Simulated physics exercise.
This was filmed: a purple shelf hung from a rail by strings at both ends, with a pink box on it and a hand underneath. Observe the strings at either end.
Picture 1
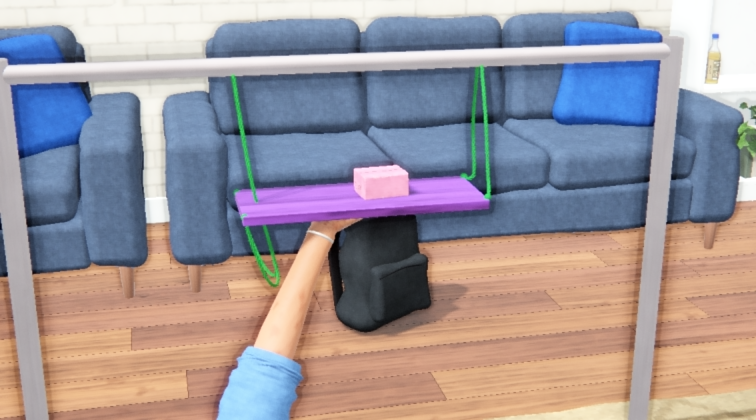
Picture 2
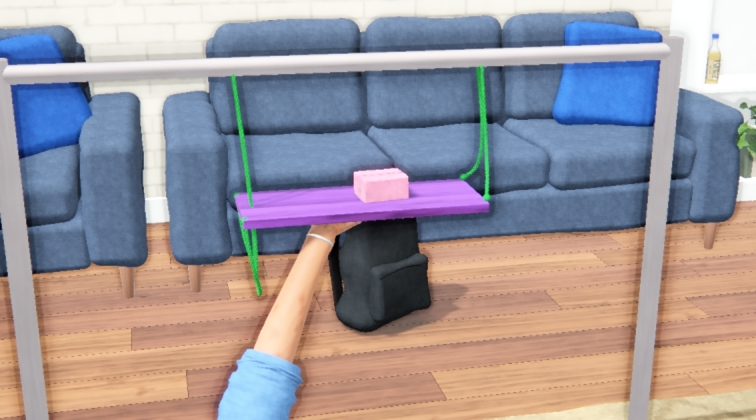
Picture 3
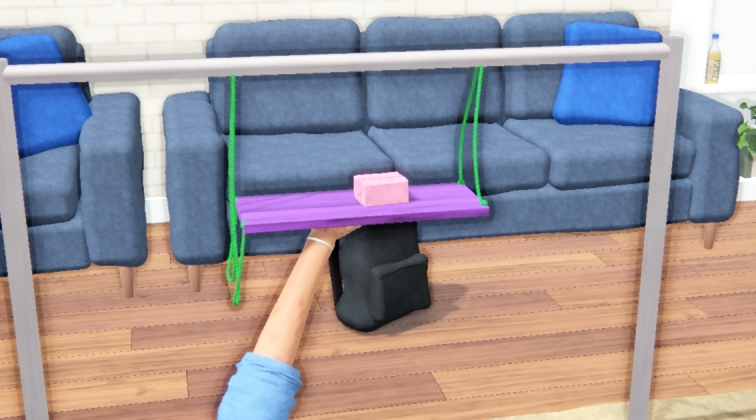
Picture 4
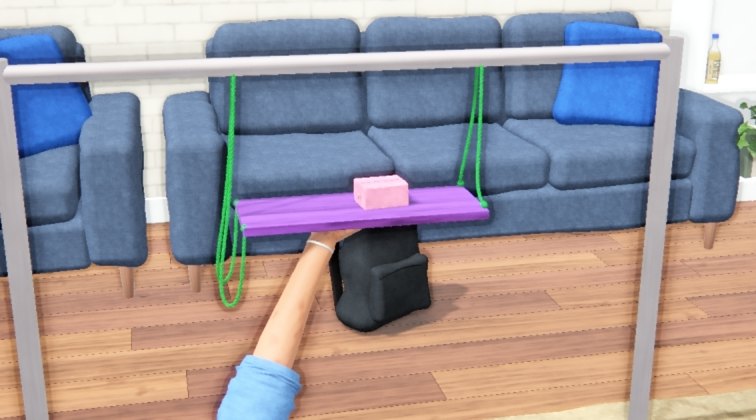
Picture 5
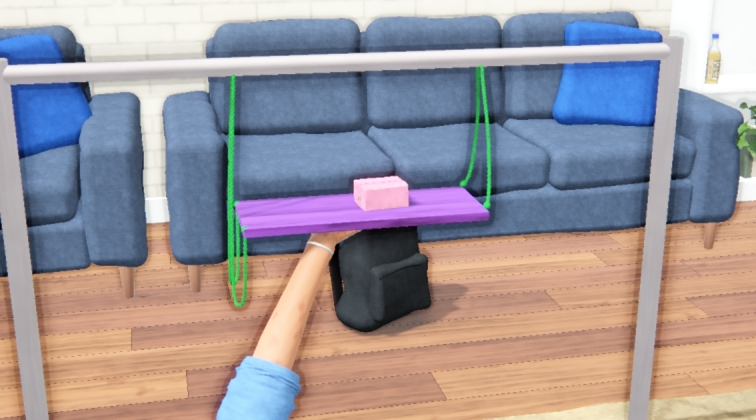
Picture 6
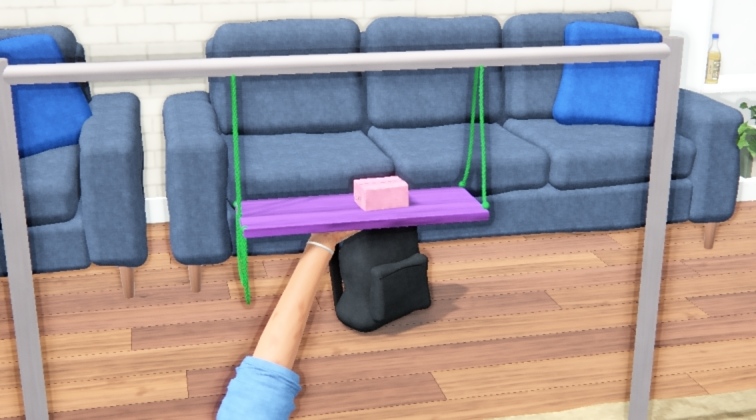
In this clip, a hand supports a purple shelf with a pink box on it beneath a rail, lowering slightly before staying nearly still, while the green strings at both ends sway and the left ones dangle in a slack loop.
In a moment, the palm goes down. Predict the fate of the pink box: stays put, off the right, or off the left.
It's likely to fall away leftward, if you ask me.
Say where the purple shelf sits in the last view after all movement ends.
(387, 283).
Then, 0.62 s past the final frame, board tipped 42° down to the left; box sliding near (205, 338).
Then, 1.24 s past the final frame, board tipped 45° down to the left; box on the floor.
When it is over, board tipped 45° down to the left; box on the floor. The pink box drops leftwards.
